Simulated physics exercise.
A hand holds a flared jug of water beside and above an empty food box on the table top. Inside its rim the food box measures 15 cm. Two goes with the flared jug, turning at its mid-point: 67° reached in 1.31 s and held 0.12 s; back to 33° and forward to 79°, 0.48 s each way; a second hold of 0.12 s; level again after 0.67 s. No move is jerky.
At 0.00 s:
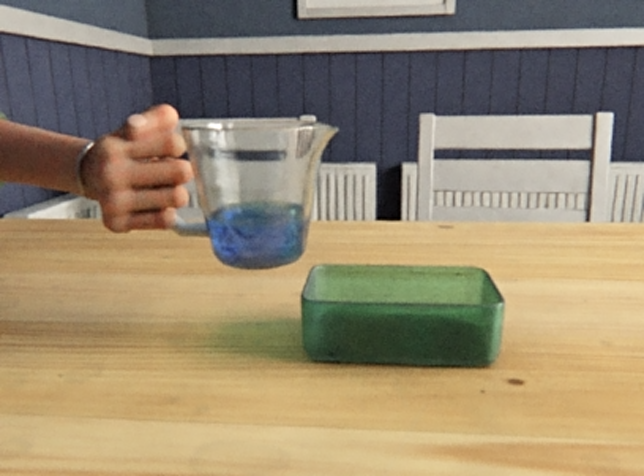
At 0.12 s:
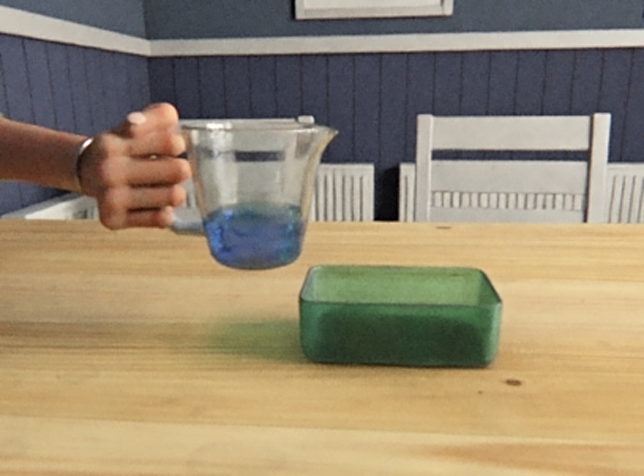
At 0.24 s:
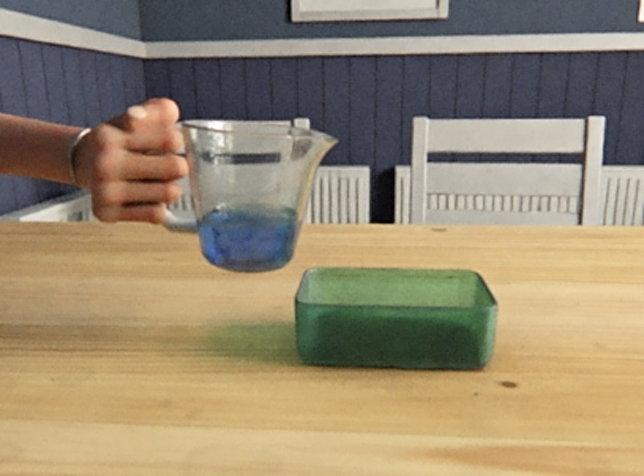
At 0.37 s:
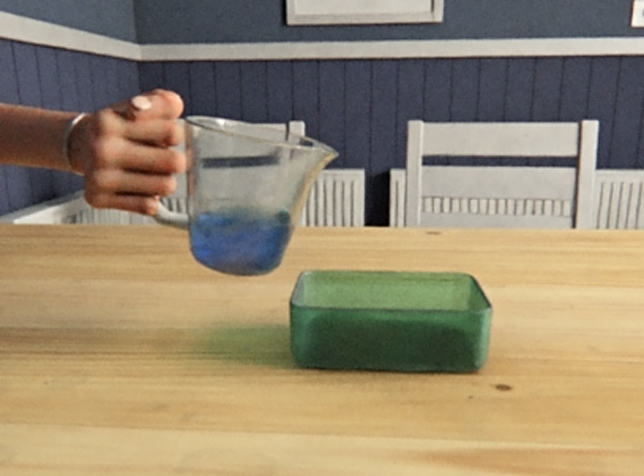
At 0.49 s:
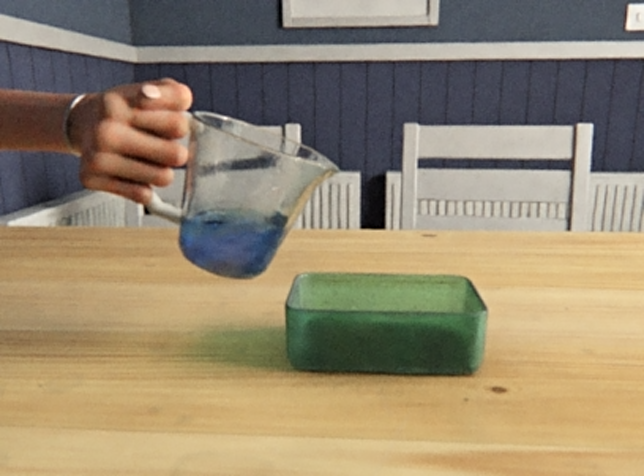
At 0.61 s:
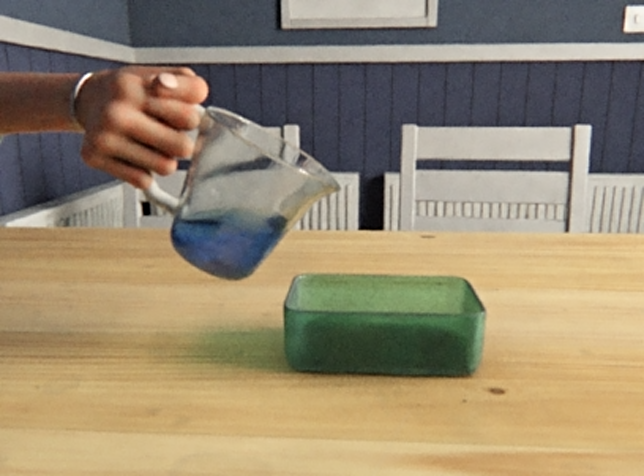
A hand gradually tilts a clear jug of blue liquid rightward above a green container.
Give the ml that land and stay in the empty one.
The food box gets roughly 130 ml.
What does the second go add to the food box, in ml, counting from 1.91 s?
About 60 ml.
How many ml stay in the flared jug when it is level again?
Close to 40 ml.
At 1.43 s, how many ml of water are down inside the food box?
Close to 40 ml.
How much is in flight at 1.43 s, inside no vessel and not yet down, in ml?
Some 10 ml.
By 1.43 s the tilt is 67° and the food box has 40 ml, the flared jug 120 ml, and 0 ml is on the table top.
By 1.91 s the tilt is 33° and the food box has 70 ml, the flared jug 105 ml, and 0 ml is on the table top.
By 2.51 s the tilt is 79° and the food box has 90 ml, the flared jug 70 ml, and 0 ml is on the table top.
By 2.99 s the tilt is 15° and the food box has 130 ml, the flared jug 40 ml, and 5 ml is on the table top.
At rest the food box has 130 ml, the flared jug 40 ml, and 5 ml is on the table top.
